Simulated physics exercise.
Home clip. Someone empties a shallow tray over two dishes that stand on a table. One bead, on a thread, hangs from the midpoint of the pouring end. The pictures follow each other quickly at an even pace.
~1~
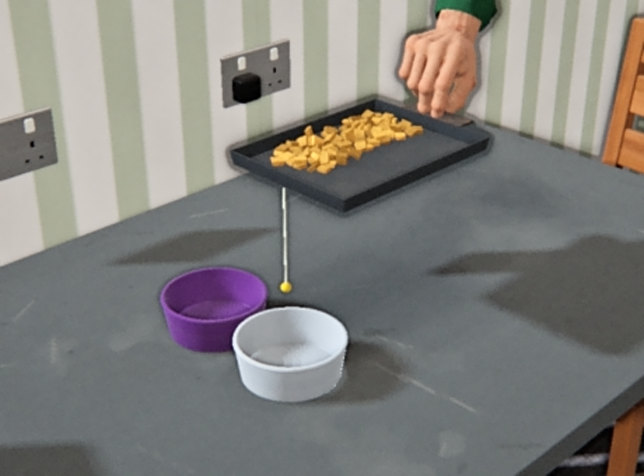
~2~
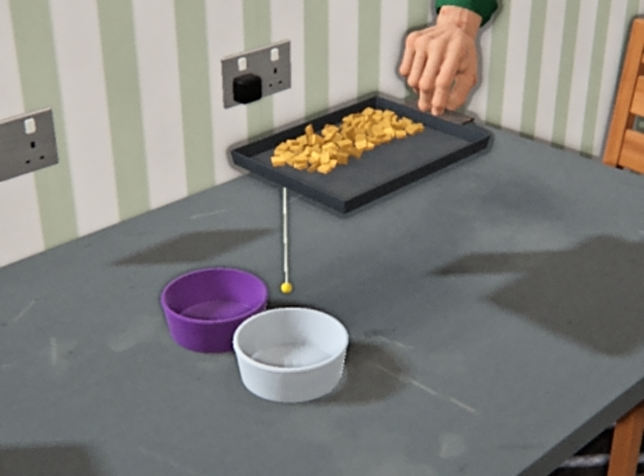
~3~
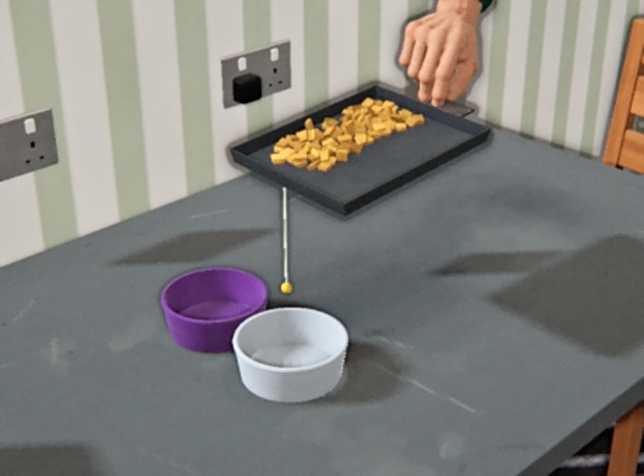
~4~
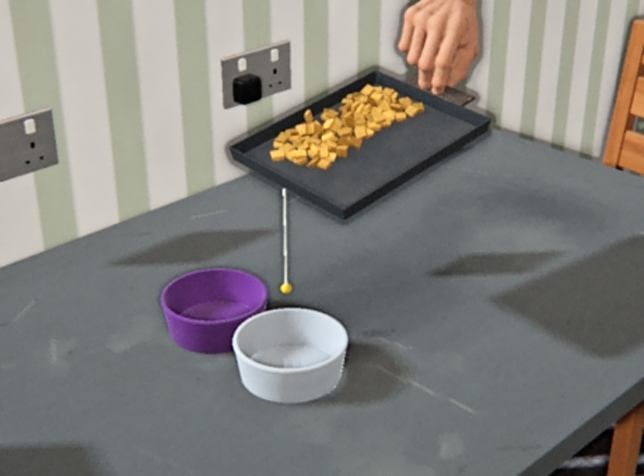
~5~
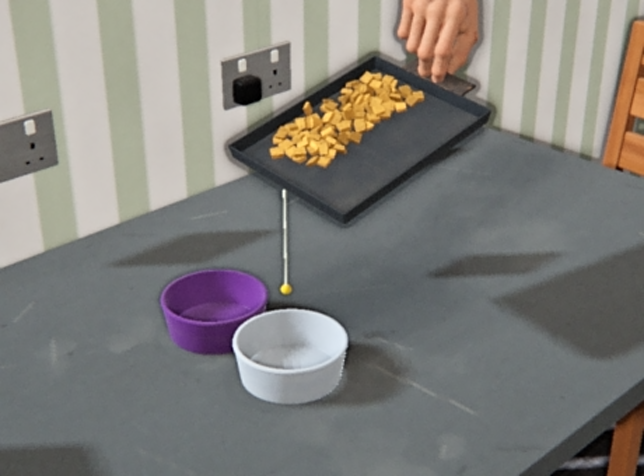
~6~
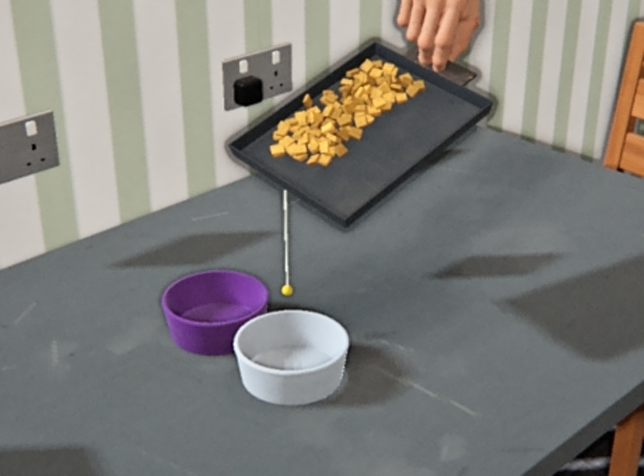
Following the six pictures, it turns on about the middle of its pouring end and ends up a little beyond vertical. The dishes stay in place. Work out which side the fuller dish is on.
It is on the right.
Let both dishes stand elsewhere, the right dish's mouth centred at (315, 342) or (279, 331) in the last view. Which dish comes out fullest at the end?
Answer, in order: The one to the right and the one to the right.
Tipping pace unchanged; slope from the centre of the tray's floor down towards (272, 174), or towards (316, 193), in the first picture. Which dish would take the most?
For the first heading it's the dish at left, and for the second it's the dish at right.
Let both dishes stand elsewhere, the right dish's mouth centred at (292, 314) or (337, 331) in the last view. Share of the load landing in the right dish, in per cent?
First position: Some 30 %; second position: Some 90 %.
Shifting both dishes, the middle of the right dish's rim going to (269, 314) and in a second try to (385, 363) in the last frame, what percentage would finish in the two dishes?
First placement near 10 percent, second near 80 percent.
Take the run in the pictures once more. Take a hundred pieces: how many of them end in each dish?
Left dish: 0 per cent; right dish: 70 per cent.
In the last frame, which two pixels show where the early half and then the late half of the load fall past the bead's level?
The opening part goes through (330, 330); what follows goes through (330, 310).
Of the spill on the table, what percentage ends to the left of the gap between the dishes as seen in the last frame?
About 0 %.
Soon after the last picture, tray tipped steeply; most on the tray; a small part in the air.
A little later, tray tipped past a quarter turn; about a third on the tray; about half in the right dish; a small part outside both; a small part in the air.
Later still, tray tipped past a quarter turn; about two thirds in the right dish; about a third outside both.
At rest, tray tipped past a quarter turn; about two thirds in the right dish; none in the left dish; about a third outside both.
